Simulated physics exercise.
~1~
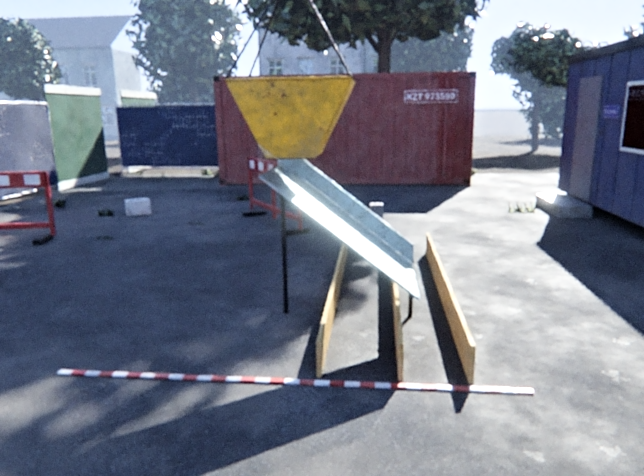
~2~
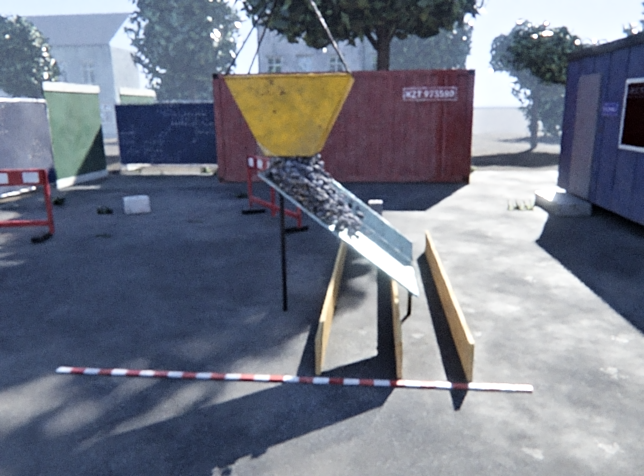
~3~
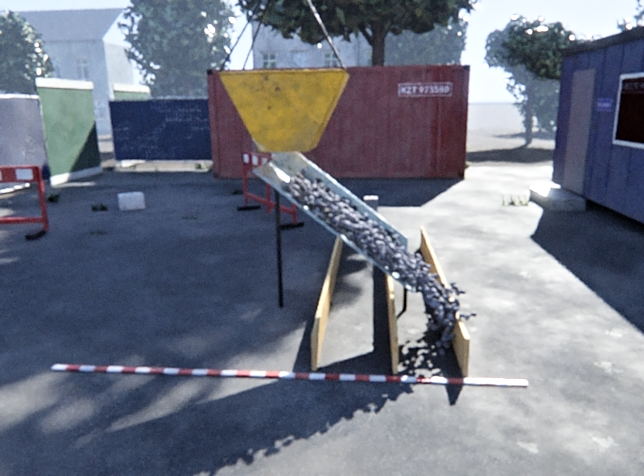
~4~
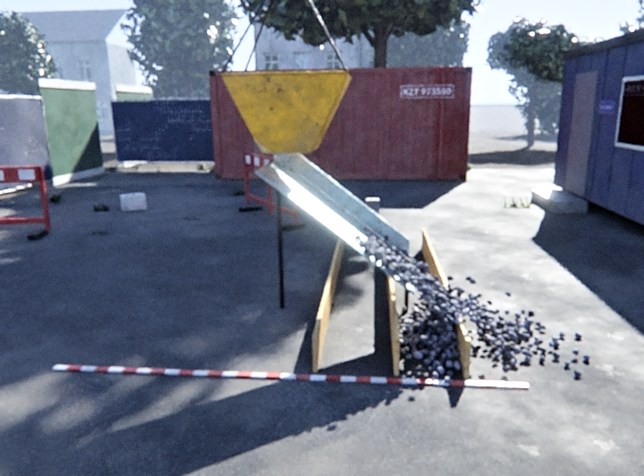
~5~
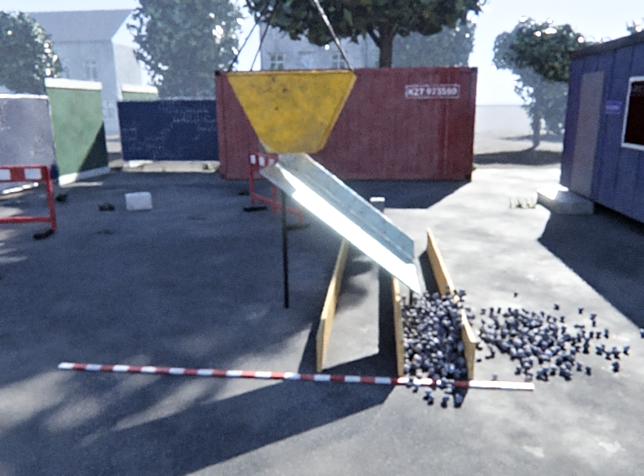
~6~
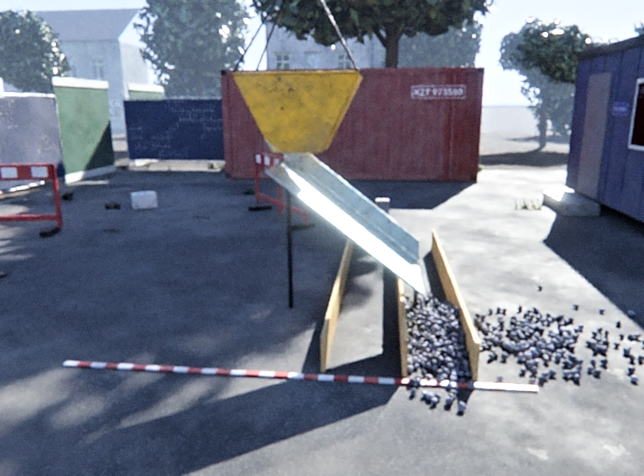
Grey stones pour from a yellow skip down a steel chute, most filling the right bay, the rest scattering beyond it.
